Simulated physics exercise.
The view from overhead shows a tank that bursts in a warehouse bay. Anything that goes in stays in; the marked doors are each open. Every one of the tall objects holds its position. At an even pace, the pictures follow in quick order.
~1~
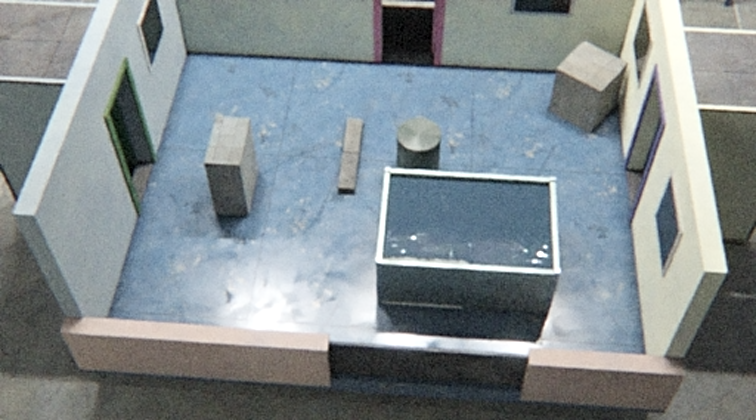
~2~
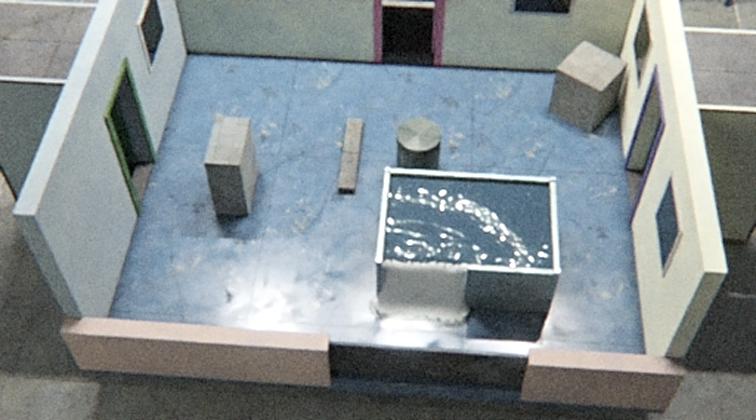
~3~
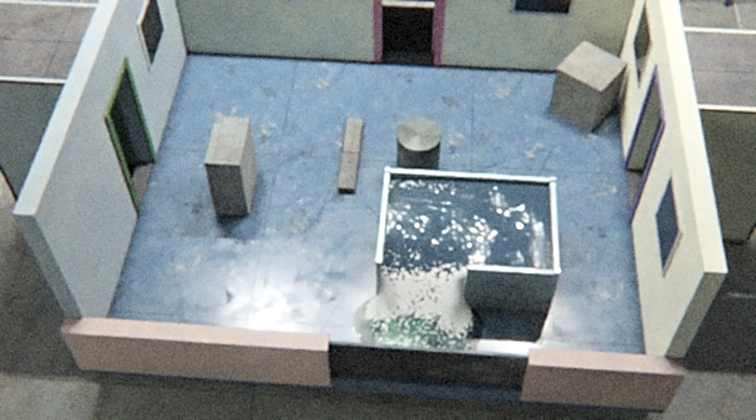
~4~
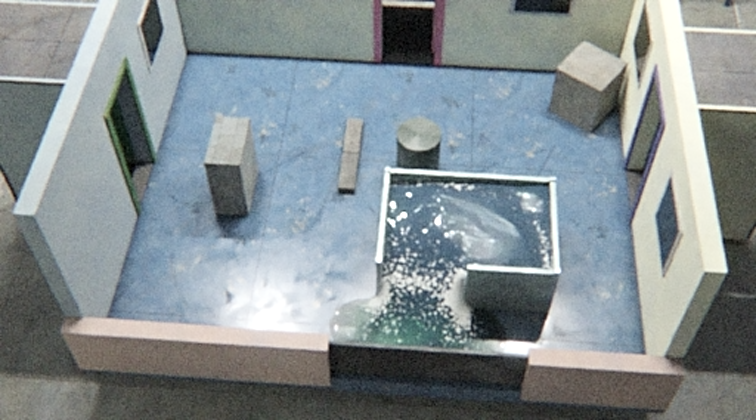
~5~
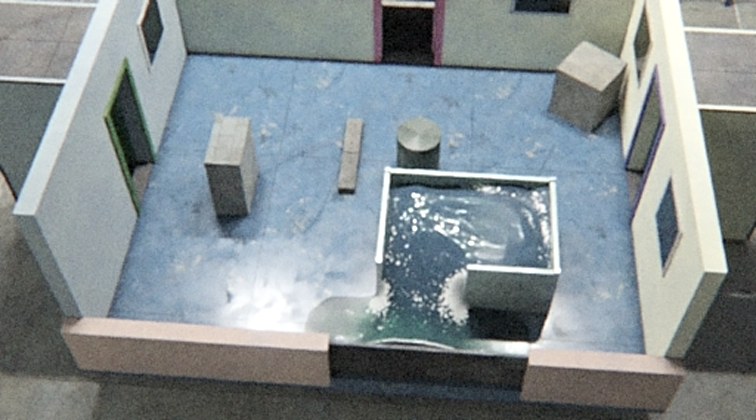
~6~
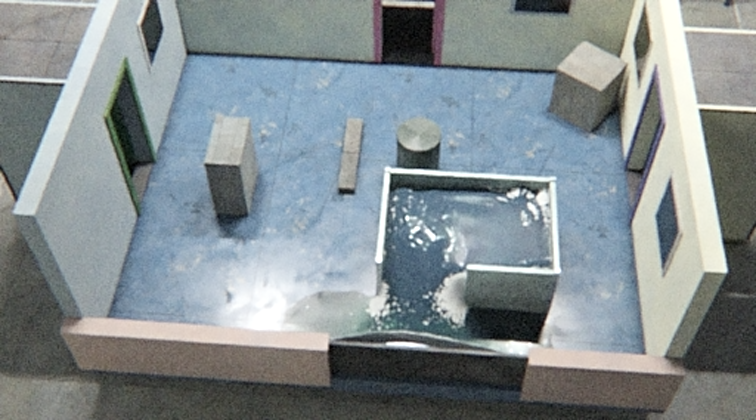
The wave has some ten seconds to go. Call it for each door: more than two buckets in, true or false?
Pink door true, green door true, blue door true.
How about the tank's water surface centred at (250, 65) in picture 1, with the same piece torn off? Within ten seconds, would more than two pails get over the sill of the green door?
Then: The green door lets more in.
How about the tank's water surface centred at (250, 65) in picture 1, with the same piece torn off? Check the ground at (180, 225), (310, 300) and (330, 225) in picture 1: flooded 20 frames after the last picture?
In turn: Under water, covered, wet.
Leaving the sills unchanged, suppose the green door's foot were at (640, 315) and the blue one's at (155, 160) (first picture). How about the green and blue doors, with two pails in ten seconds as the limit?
The green door overflows, and the blue door overflows.
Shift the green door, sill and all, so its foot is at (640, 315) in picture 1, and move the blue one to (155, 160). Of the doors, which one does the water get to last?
It is the pink door.
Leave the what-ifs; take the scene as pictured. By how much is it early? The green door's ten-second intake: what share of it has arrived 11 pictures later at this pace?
The figure is near 0 per cent.
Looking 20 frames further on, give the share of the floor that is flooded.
Close to 60 in a hundred, I think.
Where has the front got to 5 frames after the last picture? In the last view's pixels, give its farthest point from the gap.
Point: (113, 347) in the last picture's pixels.
A moment on, water covers 20 % of the floor; the pink door not reached, the green door not reached, the blue door not reached.
Next, water covers 35 % of the floor; the pink door not reached, the green door wet at the sill, nothing in, the blue door wet at the sill, nothing in.
Then, water covers 60 % of the floor; the pink door not reached, the green door over two buckets in, the blue door under two buckets in.
Later, water covers 85 % of the floor; the pink door under two buckets in, the green door over two buckets in, the blue door under two buckets in.
In the end, water covers 100 % of the floor; the pink door far over two buckets in, the green door far over two buckets in, the blue door over two buckets in.
